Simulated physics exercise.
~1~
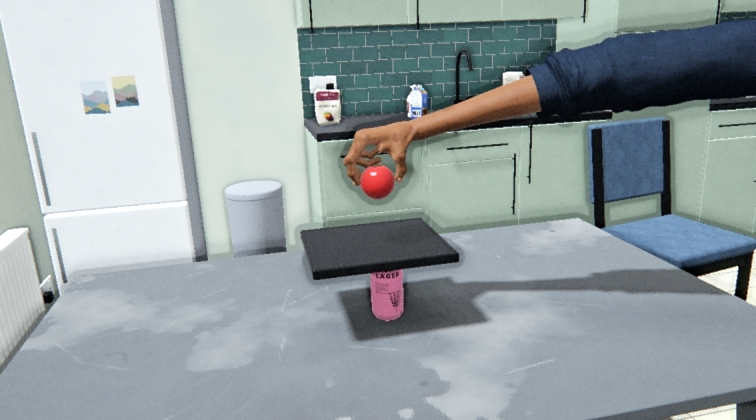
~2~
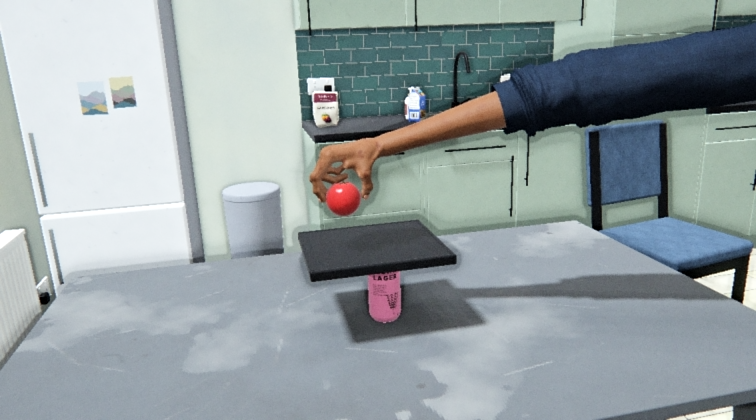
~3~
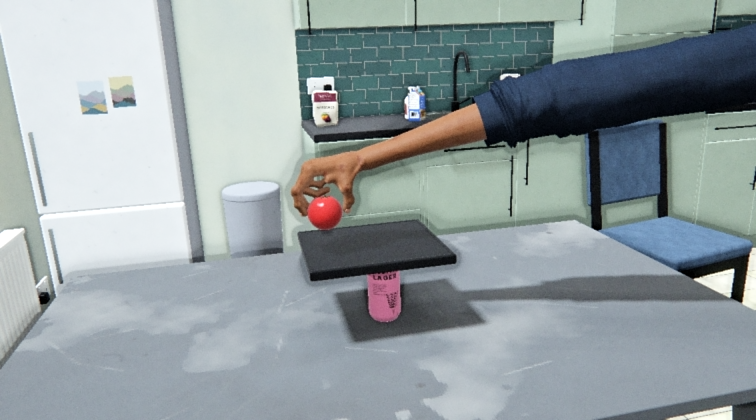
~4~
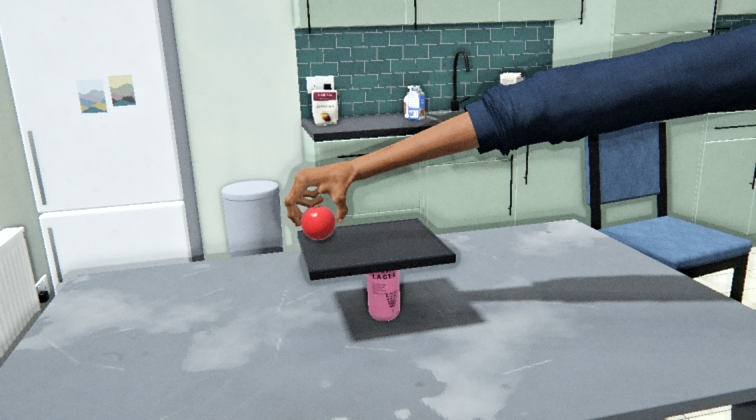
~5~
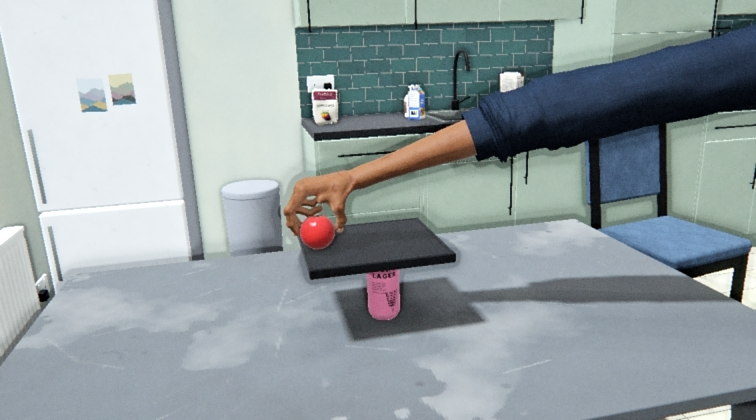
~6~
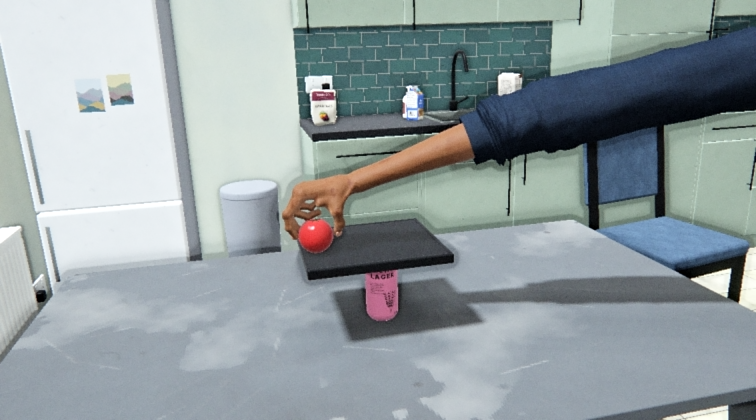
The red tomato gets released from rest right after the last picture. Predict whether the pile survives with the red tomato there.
I expect a mishap.
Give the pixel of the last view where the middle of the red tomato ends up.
I'd point to roughly (264, 327).
Then, 0.40 s on from there, red tomato now fallen; black lid turned 49° from how it was put.
Then, 0.60 s on from there, black lid now fallen.
In the end, fallen, red tomato and black lid; moved from the start, pink can. At the end, from the last picture's camera, red tomato near (264, 327). The stack gives way.
